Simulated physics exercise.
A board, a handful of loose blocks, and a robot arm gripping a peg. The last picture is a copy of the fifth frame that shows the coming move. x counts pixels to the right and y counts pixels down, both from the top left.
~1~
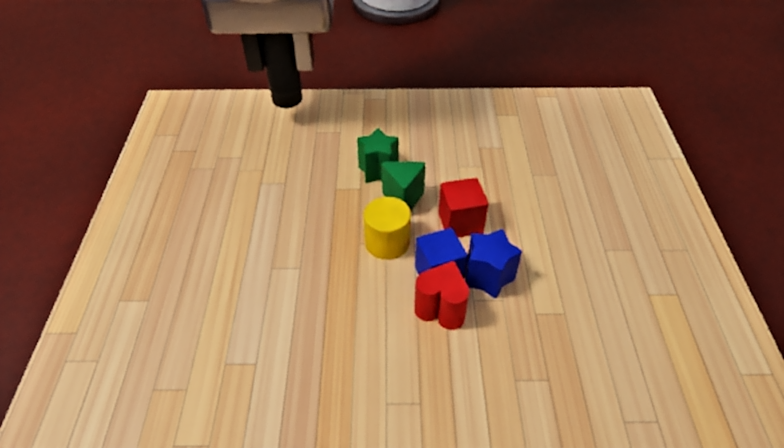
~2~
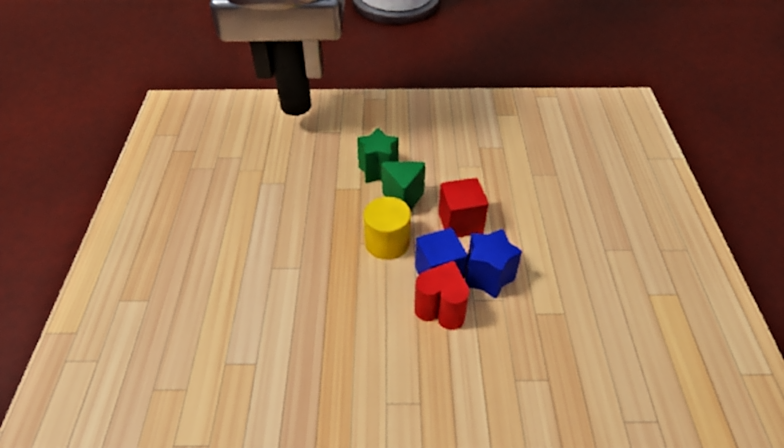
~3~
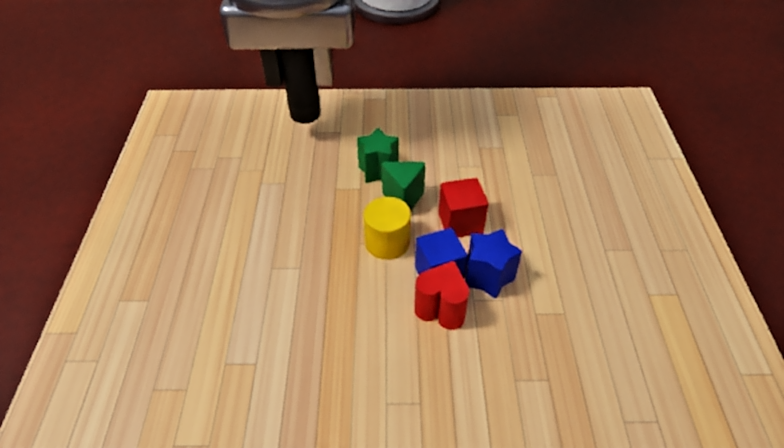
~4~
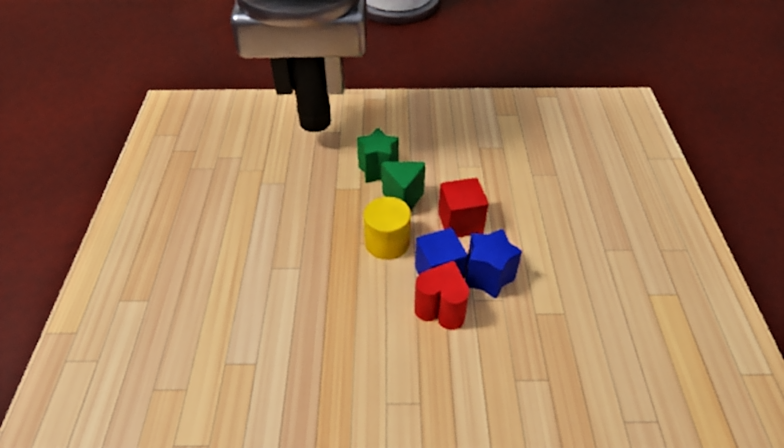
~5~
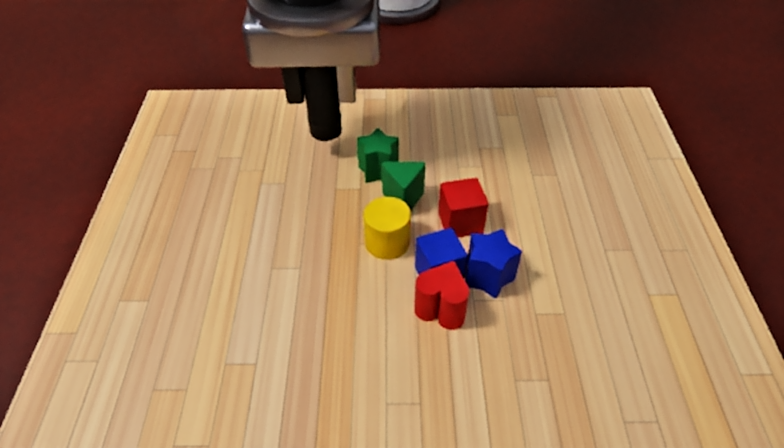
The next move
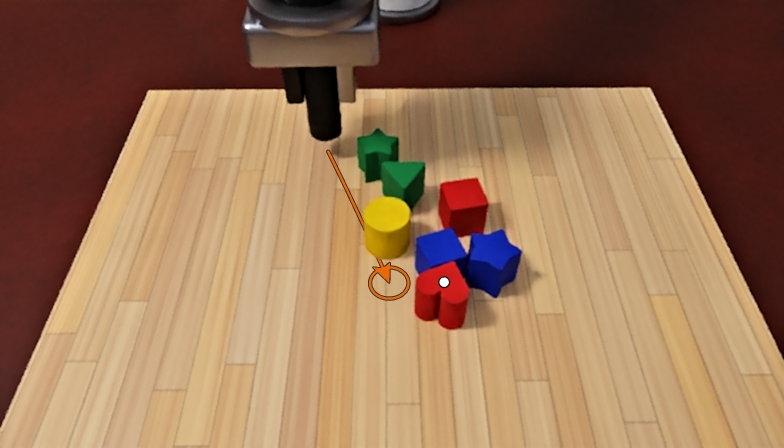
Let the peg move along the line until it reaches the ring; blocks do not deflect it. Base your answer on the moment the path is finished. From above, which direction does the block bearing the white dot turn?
Verdict: Clockwise.
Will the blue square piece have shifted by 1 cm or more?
In short: Yes.
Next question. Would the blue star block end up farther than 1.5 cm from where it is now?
Yes.
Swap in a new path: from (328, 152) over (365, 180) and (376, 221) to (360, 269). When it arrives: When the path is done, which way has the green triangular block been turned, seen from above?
Looking down, my answer is that the green triangular block rotates anticlockwise.
Drawn move, straight from (328, 152) to (389, 283); the dot is on the red heart-shaped block.
On the path given first. One third of the way, peg at (345, 171); nothing pushed yet.
Two thirds of the way, peg at (366, 214); yellow circular block at (398, 225).
At the end, peg at (389, 264); yellow circular block at (431, 270); blue square piece at (485, 272), turned 35° anticlockwise; red heart-shaped block at (466, 307), turned 45° clockwise; blue star block at (517, 251), turned 55° anticlockwise.
